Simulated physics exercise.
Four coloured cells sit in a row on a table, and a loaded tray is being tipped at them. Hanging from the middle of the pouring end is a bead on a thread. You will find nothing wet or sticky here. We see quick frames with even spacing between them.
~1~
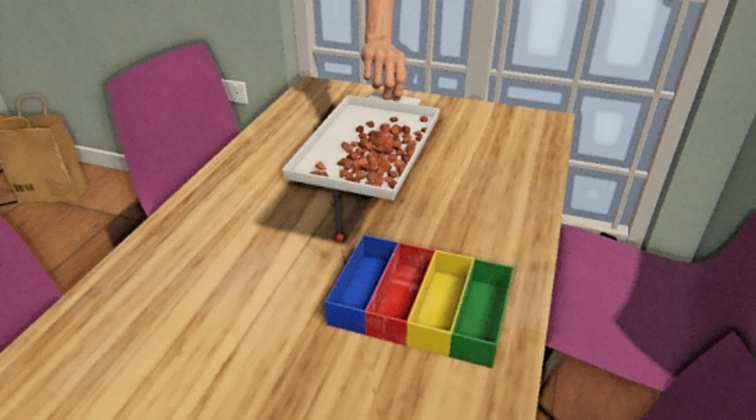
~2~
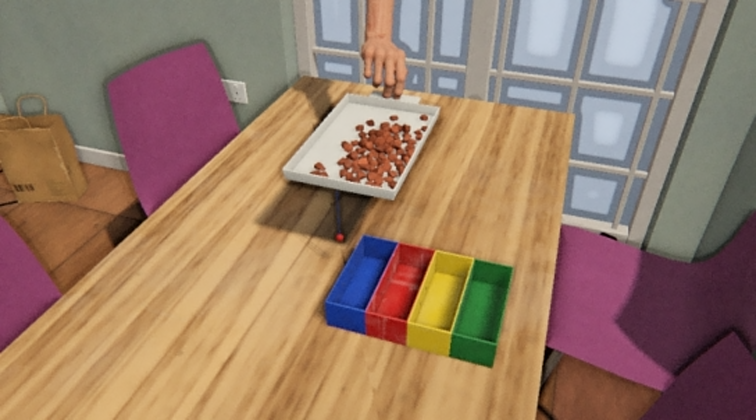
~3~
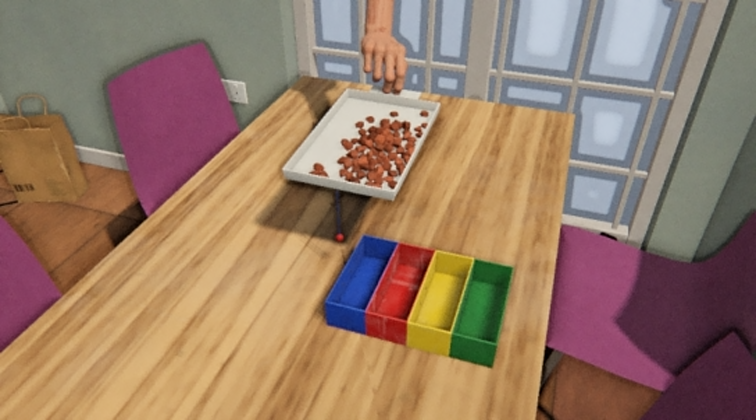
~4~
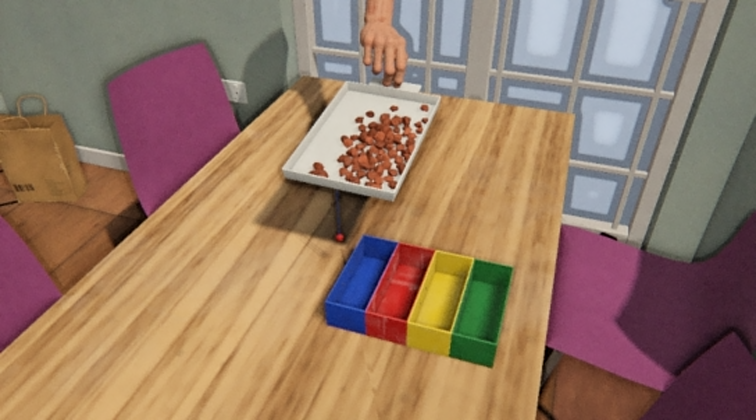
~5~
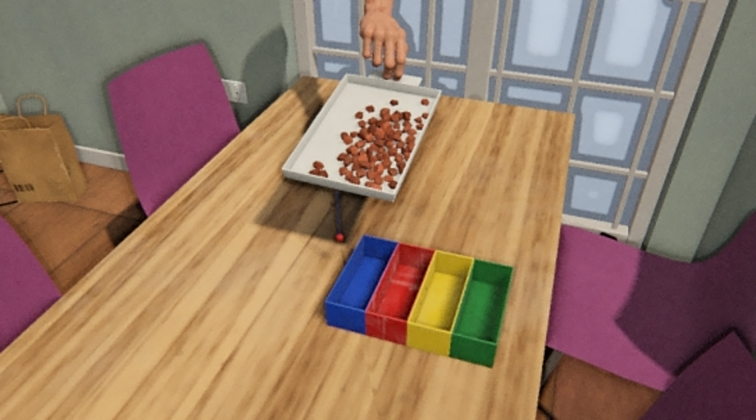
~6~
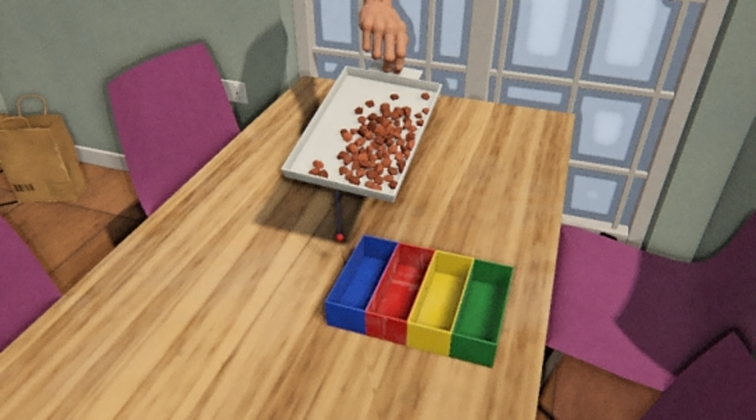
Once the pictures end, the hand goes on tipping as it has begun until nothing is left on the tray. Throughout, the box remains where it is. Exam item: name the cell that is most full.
Answer: Blue.
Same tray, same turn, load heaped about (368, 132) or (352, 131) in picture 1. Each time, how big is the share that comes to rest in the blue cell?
The first start gives 60 percent and the second 40 percent.
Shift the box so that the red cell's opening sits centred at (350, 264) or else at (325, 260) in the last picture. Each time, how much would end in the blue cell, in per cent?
You'd get near 10 per cent and afterwards near 0 per cent.
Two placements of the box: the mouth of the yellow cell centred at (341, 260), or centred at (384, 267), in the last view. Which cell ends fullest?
First try: The cell in green. Second try: The cell in yellow.
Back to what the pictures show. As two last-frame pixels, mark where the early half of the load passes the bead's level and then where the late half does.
About (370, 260) to begin with, then about (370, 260).
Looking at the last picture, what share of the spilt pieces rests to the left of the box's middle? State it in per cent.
Estimate: About 100 per cent.
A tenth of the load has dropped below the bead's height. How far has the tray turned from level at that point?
Approx. reading: About 70°.
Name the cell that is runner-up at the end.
That is red.
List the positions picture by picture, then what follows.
In the first picture, corners of the pouring end at (285, 169) and (393, 189), level; middle of the load at (378, 151), bits of crushed brick; bead on its thread at (340, 238); blue cell at (346, 316); red cell at (386, 326); yellow cell at (429, 337); green cell at (473, 348).
In the second picture, corners of the pouring end at (285, 169) and (393, 190), level; middle of the load at (378, 150).
In the third picture, corners of the pouring end at (284, 169) and (393, 190), tipped barely, lowest at the right corner; middle of the load at (378, 149).
In the fourth picture, corners of the pouring end at (284, 168) and (393, 192), tipped a little, lowest at the right corner; middle of the load at (378, 146).
In the fifth picture, corners of the pouring end at (284, 168) and (393, 193), tipped a little, lowest at the right corner; middle of the load at (378, 143).
In the sixth picture, corners of the pouring end at (284, 168) and (393, 194), tipped a little, lowest at the right corner; middle of the load at (378, 140); blue cell at (346, 316); red cell at (386, 326); yellow cell at (429, 337); green cell at (473, 348).
Soon after the last picture, tray tipped steeply; nearly all on the tray; a stray few falling or outside the box.
A little later, tray tipped right over; about a third on the tray; about a third in the blue cell; a small part in the red cell; about a quarter falling or outside the box.
Later still, tray tipped past a quarter turn; about two thirds in the blue cell; about a quarter in the red cell; about a quarter falling or outside the box.
At rest, tray tipped past a quarter turn; about two thirds in the blue cell; about a quarter in the red cell; none in the green cell; none in the yellow cell; about a quarter outside the box.
